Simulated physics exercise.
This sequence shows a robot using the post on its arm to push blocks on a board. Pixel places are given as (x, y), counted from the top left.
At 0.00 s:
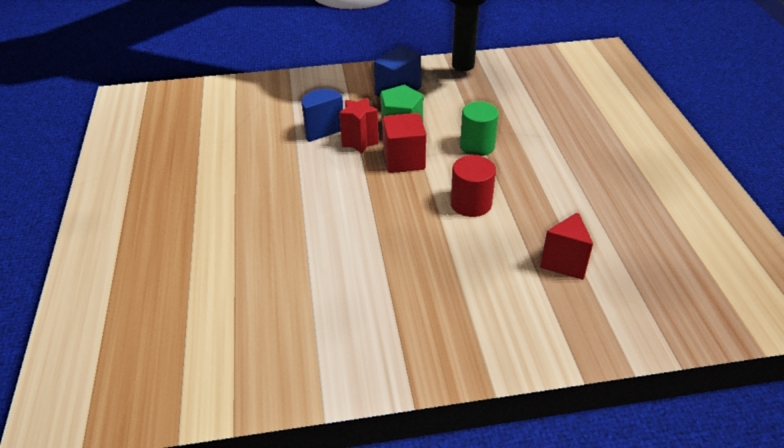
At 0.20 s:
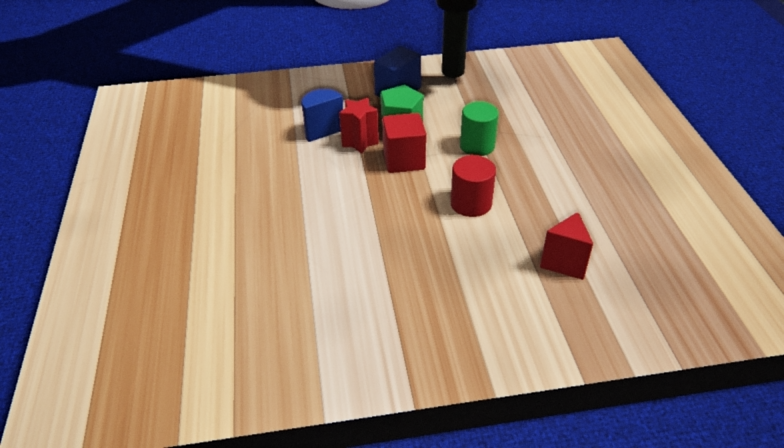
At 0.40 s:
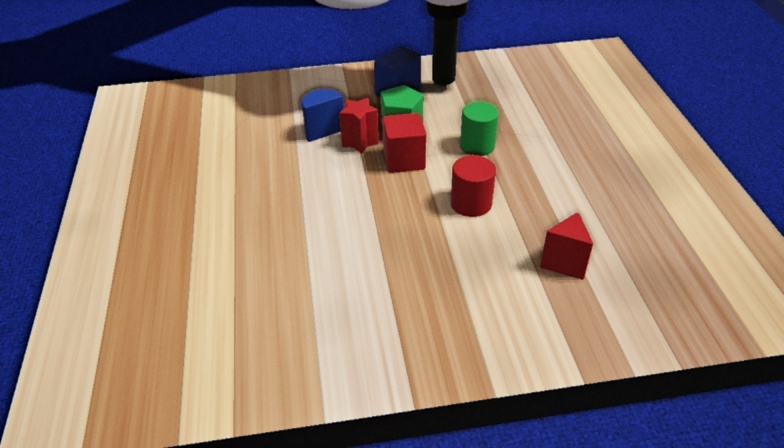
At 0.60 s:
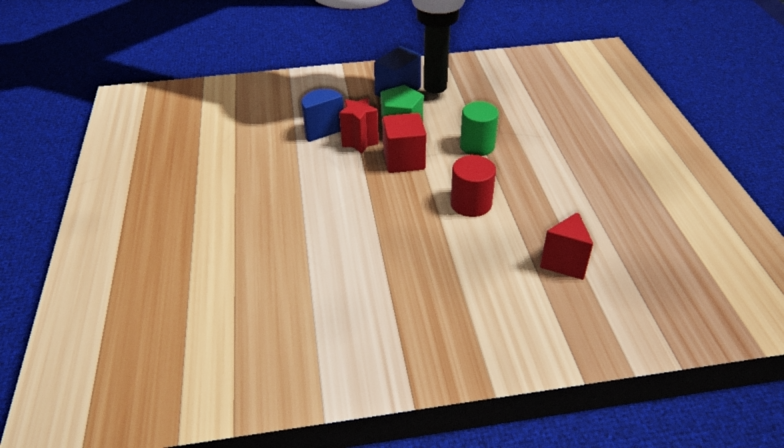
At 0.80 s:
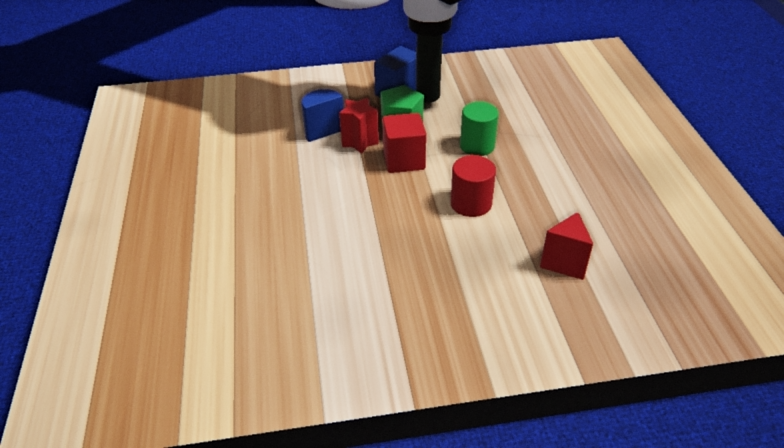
Robot arm's black post sliding a short way left and nearer among still red, green and blue blocks on a striped wooden board.
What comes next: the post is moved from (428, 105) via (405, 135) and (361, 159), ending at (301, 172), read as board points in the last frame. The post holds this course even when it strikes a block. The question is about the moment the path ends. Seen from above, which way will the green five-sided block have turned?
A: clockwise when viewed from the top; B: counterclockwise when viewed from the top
B
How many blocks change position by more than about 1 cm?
There will be three or more blocks displaced.
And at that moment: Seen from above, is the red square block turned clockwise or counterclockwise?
It spins anti-clockwise.
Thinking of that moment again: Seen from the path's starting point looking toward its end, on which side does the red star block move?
The answer is right: Facing from the path's start to its end, that's where the red star block shifts.
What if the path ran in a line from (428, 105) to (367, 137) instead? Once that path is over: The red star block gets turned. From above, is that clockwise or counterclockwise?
With the clock.
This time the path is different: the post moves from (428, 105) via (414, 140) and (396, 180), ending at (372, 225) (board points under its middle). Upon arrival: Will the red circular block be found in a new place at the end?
No, I don't think so.
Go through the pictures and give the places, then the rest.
In the first picture, post's lower end (463, 66); red star block (358, 107); blue oblong block (398, 57); green five-sided block (401, 96); red square block (404, 125).
In the second picture, post (453, 72); blocks still.
In the third picture, post (444, 79); blocks still.
In the fourth picture, post (435, 88); blocks still.
In the fifth picture, post (428, 97); red star block (358, 107); blue oblong block (398, 57); green five-sided block (401, 96); red square block (404, 125).
On the path given first. One third of the way, post (404, 127); red star block (342, 112), turned 25° clockwise; green five-sided block (378, 113); red square block (401, 134), turned 20° anticlockwise.
Two thirds of the way, post (359, 151); red star block (310, 117), turned 90° clockwise; green five-sided block (327, 135), turned 20° clockwise; red square block (401, 134), turned 25° anticlockwise.
At the end, post (300, 164); red star block (305, 117), turned 105° clockwise; blue oblong block still; green five-sided block (274, 155), turned 20° anticlockwise; red square block (401, 134), turned 25° anticlockwise.
